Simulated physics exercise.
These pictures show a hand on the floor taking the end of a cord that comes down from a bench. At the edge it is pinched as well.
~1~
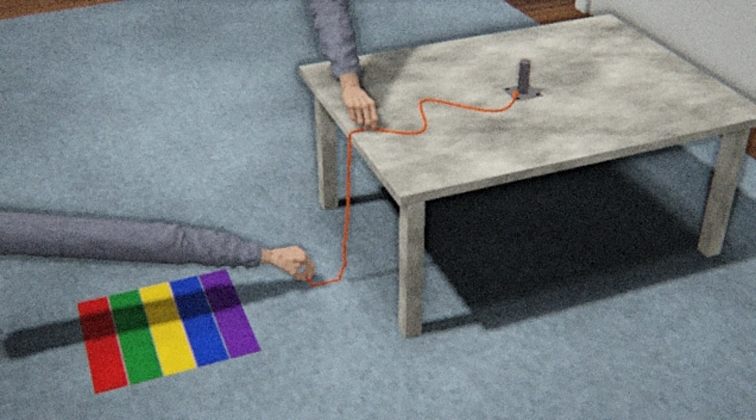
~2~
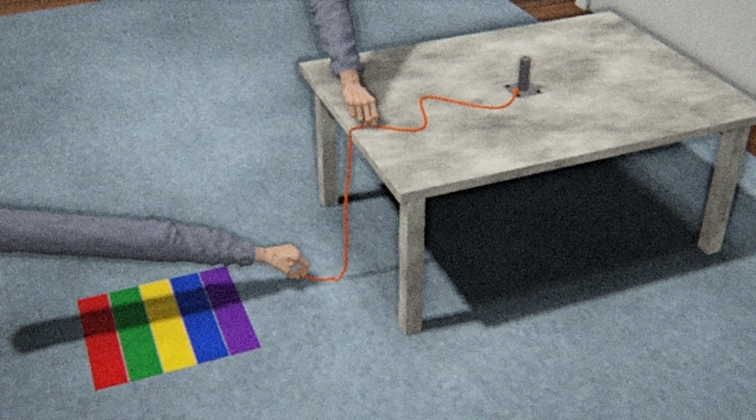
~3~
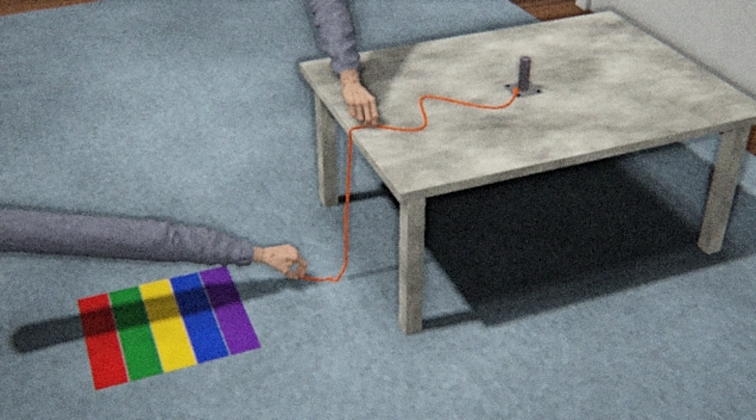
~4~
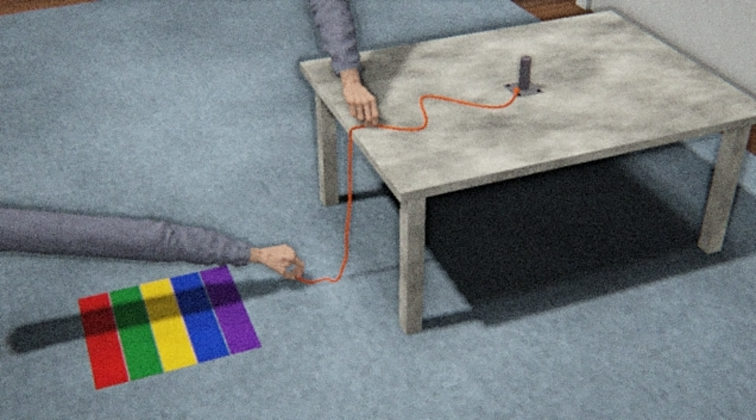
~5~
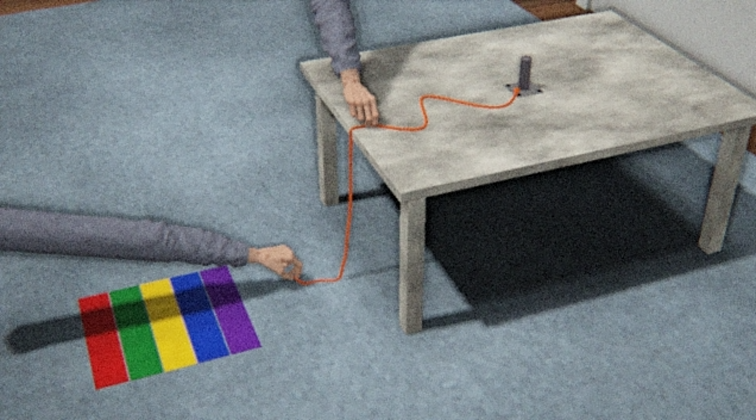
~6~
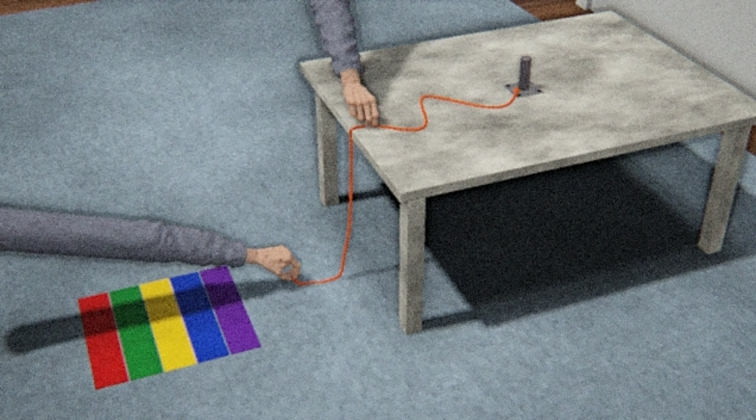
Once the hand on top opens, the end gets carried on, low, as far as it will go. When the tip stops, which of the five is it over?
The red one.
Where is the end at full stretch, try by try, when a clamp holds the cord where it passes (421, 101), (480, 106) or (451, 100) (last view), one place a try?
Approximately (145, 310), (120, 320) and (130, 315) respectively.
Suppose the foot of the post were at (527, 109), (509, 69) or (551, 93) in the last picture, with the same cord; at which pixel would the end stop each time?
Roughly (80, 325), (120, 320) and (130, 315), try by try.
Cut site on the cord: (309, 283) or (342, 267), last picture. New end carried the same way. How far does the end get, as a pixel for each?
Pixel positions, in order: (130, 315), (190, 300).
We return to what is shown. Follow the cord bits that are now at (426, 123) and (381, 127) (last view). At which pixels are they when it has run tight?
Around (352, 126), then around (307, 157).
Early on, end near (157, 309); over yellow.
Midway, end near (122, 318); over green.
At the end of the slack, end near (100, 323); over red. Over red.
